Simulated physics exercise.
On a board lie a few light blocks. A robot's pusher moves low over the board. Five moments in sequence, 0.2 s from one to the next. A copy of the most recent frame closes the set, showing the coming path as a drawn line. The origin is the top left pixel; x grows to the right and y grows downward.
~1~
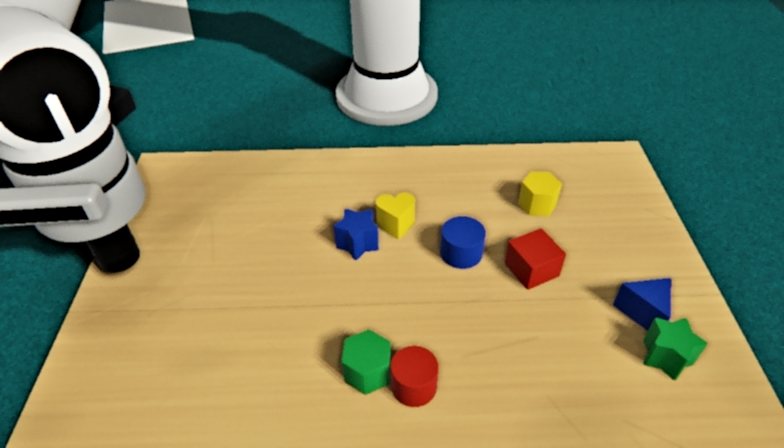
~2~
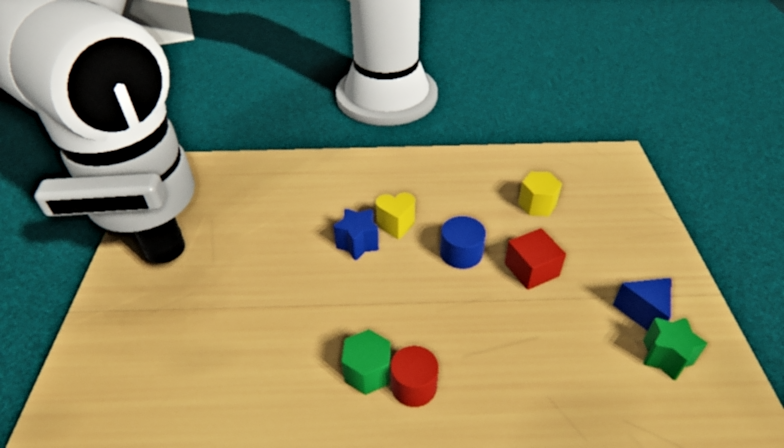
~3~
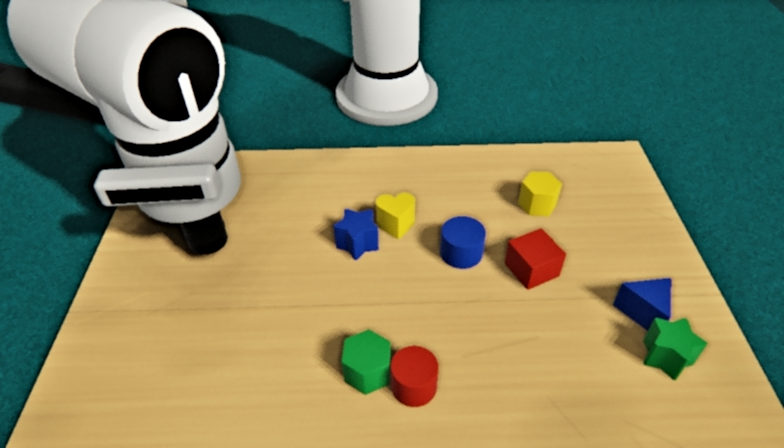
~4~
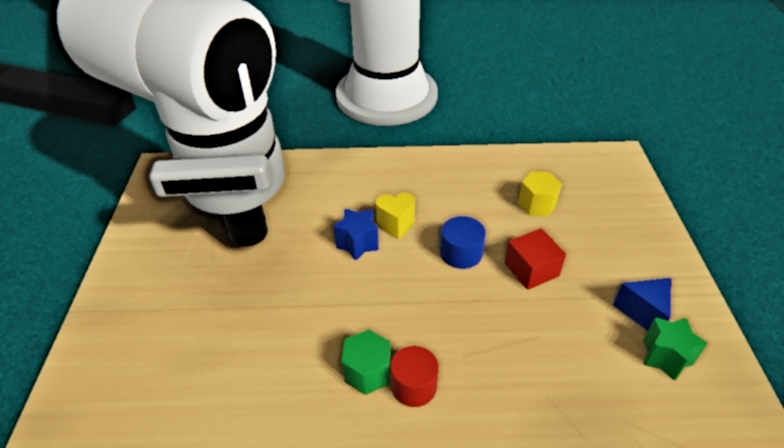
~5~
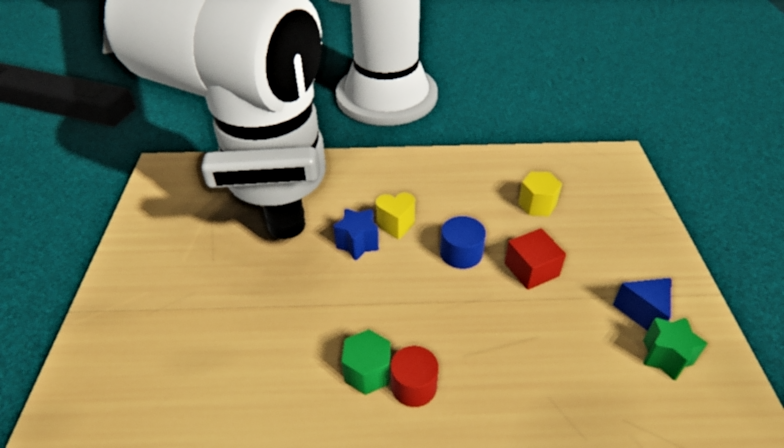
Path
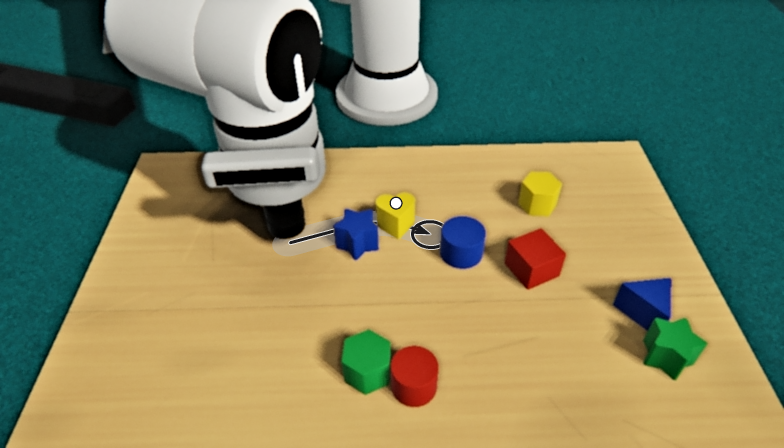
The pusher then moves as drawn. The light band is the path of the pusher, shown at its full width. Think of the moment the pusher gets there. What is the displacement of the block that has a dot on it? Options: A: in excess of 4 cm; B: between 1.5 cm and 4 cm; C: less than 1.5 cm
I choose A.
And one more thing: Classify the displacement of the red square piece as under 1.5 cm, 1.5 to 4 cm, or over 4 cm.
Less than 1.5 cm.
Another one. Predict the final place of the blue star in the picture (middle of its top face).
Located at (392, 227).
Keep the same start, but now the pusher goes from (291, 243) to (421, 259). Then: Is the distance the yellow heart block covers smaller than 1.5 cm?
In short: No.
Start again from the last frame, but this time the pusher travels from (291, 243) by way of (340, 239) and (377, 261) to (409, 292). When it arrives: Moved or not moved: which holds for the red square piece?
Put simply, it stays right there.
The drawn path runs from (291, 243) over (338, 230) and (385, 223) to (430, 234); the dot is on the yellow heart block.
On the path given first. One third of the way, pusher at (337, 214); blue star at (363, 222), turned 15° clockwise.
Two thirds of the way, pusher at (386, 207); blue star at (385, 225), turned 70° clockwise; yellow heart block at (424, 204).
At the end, pusher at (431, 219); blue star at (392, 227), turned 100° clockwise; yellow heart block at (463, 205), turned 40° clockwise; blue cylinder at (466, 232); red square piece not moved.
